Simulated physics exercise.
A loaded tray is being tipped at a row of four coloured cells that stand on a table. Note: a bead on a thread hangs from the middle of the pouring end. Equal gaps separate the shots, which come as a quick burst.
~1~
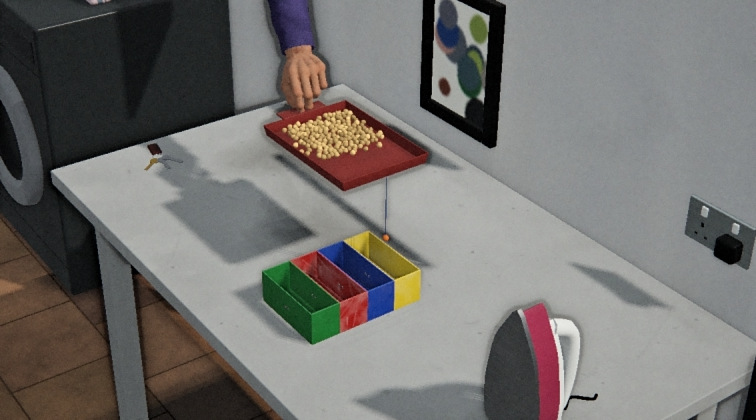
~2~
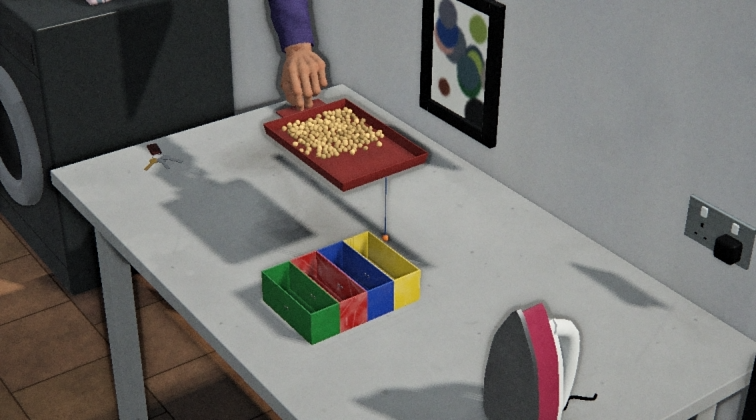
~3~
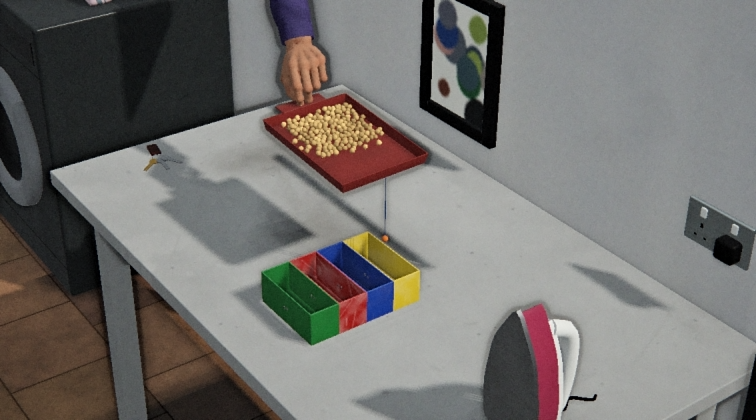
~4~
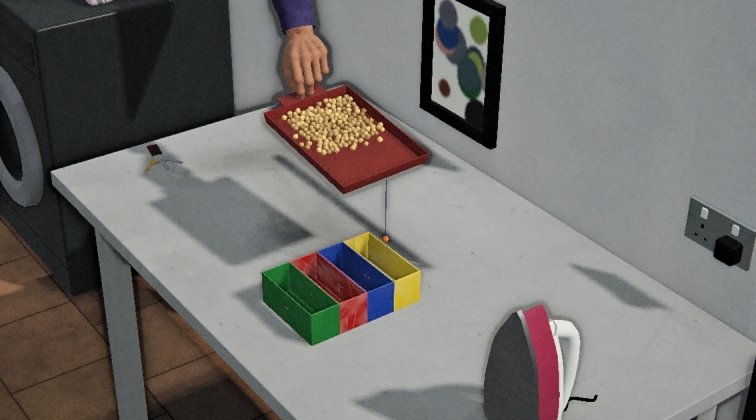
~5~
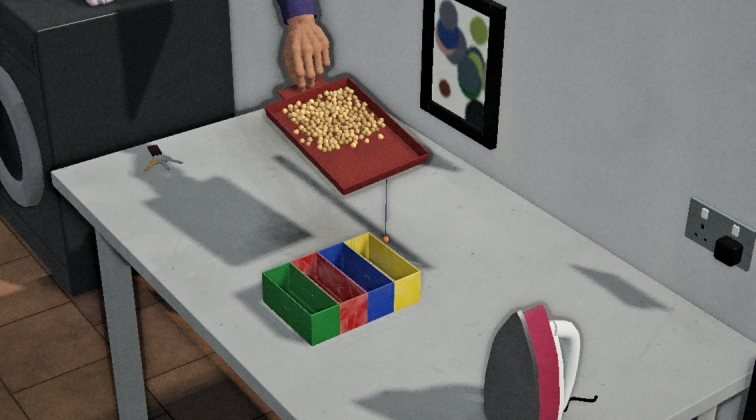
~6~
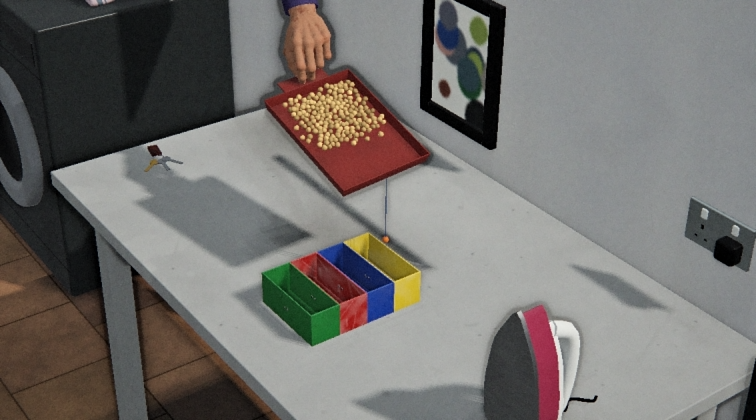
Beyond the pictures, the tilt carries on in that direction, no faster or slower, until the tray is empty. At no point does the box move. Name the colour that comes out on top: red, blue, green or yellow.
Blue comes out on top.
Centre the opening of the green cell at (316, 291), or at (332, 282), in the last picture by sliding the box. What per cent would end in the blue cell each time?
Close to 50 in a hundred first, close to 30 in a hundred second.
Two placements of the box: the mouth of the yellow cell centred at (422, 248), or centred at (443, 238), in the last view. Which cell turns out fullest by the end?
Attempt 1 - the red cell; attempt 2 - the cell in green.
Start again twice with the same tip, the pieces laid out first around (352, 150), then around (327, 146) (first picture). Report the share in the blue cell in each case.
First try 50 %, second try 60 %.
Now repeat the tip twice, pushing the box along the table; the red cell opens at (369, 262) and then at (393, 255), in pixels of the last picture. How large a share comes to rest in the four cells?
In order: 100 per cent and 70 per cent.
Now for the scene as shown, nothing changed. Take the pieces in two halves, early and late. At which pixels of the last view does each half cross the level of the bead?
I'd place the first part at (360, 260) and the rest at (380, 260).
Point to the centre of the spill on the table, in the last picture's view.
Their resting centre is at about (438, 293).
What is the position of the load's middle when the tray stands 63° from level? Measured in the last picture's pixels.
(363, 178).
Just after the last frame, tray tipped steeply; the larger part on the tray; about a tenth in the blue cell; just a few in the red cell; just a few in the yellow cell; about a tenth falling or outside the box.
A moment on, tray tipped past a quarter turn; roughly half on the tray; roughly a quarter in the blue cell; about a tenth in the yellow cell; just a few in the red cell; just a few in the green cell; about a tenth falling or outside the box.
Further on, tray tipped past a quarter turn; roughly half in the blue cell; roughly a third in the yellow cell; just a few in the red cell; just a few in the green cell; about a tenth falling or outside the box.
When it is over, tray tipped past a quarter turn; roughly half in the blue cell; roughly a third in the yellow cell; just a few in the red cell; just a few in the green cell; about a tenth outside the box.
